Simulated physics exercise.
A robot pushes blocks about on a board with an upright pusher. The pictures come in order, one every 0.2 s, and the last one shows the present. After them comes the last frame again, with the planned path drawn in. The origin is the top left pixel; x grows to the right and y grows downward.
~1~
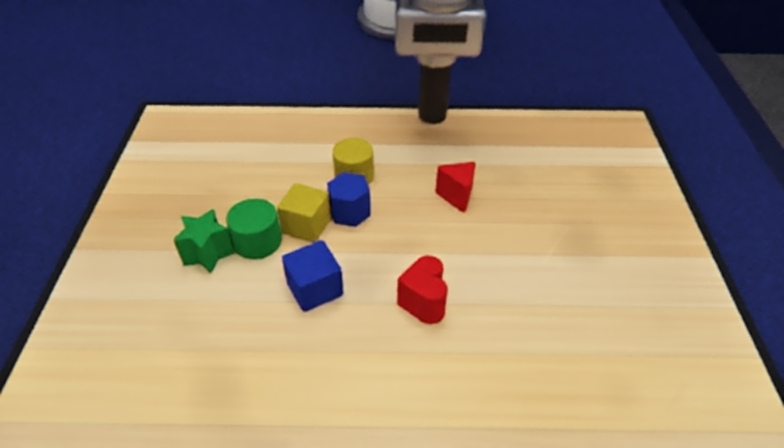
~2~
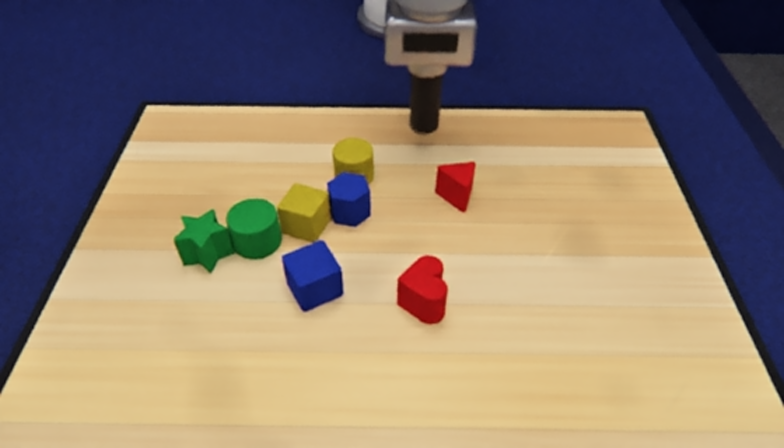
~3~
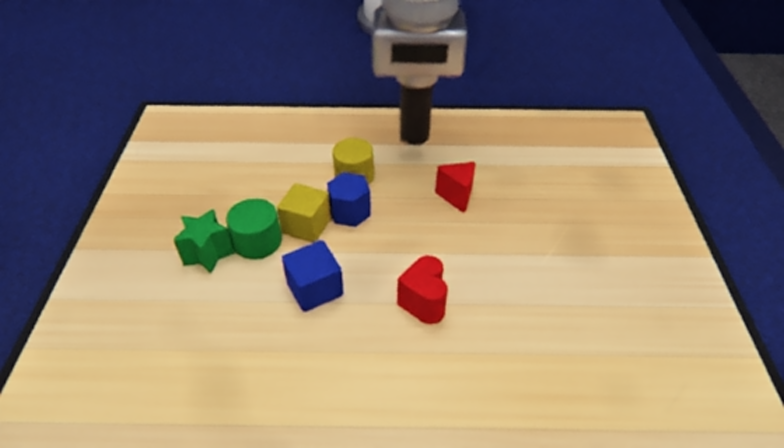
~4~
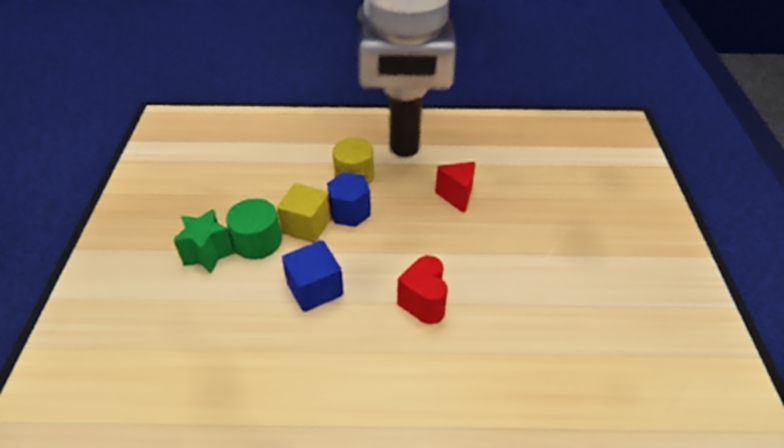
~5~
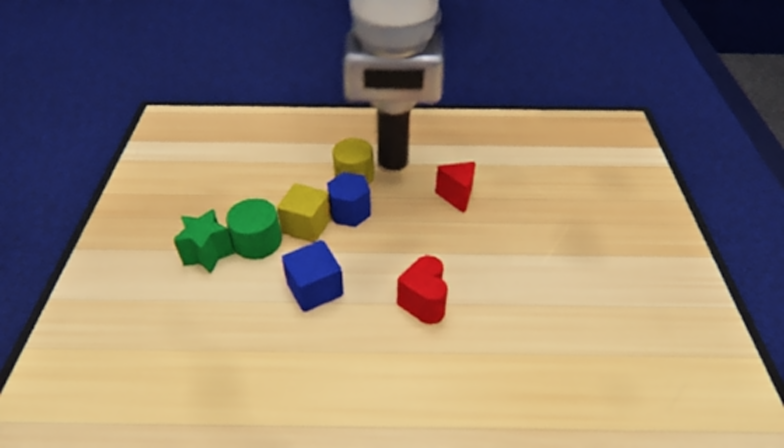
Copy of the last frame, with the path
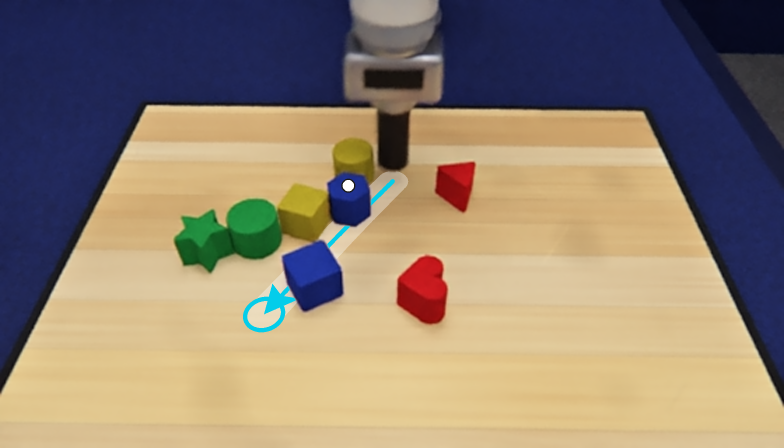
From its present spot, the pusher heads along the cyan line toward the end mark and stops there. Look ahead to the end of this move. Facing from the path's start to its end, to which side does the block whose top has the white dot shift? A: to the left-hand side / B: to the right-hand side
My answer is option A.
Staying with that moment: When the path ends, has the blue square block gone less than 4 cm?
No, that is not what happens.
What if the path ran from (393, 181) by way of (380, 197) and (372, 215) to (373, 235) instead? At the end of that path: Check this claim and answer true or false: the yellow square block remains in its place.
False - the claim does not hold.
The drawn path runs in a line from (393, 181) to (264, 314); the dot is on the blue six-sided block.
On the path given first. One third of the way, pusher at (352, 201); green circular block at (243, 215); yellow square block at (290, 215), turned 75° clockwise; blue six-sided block at (331, 217), turned 35° anticlockwise.
Two thirds of the way, pusher at (309, 244); green star block at (188, 230); green circular block at (230, 213); yellow square block at (274, 225), turned 105° clockwise; blue square block at (297, 310), turned 20° clockwise; blue six-sided block at (305, 270), turned 90° anticlockwise.
At the end, pusher at (259, 295); green star block at (187, 230); green circular block at (229, 213); yellow square block at (271, 227), turned 110° clockwise; blue square block at (291, 364), turned 15° anticlockwise; blue six-sided block at (266, 326), turned 120° anticlockwise.
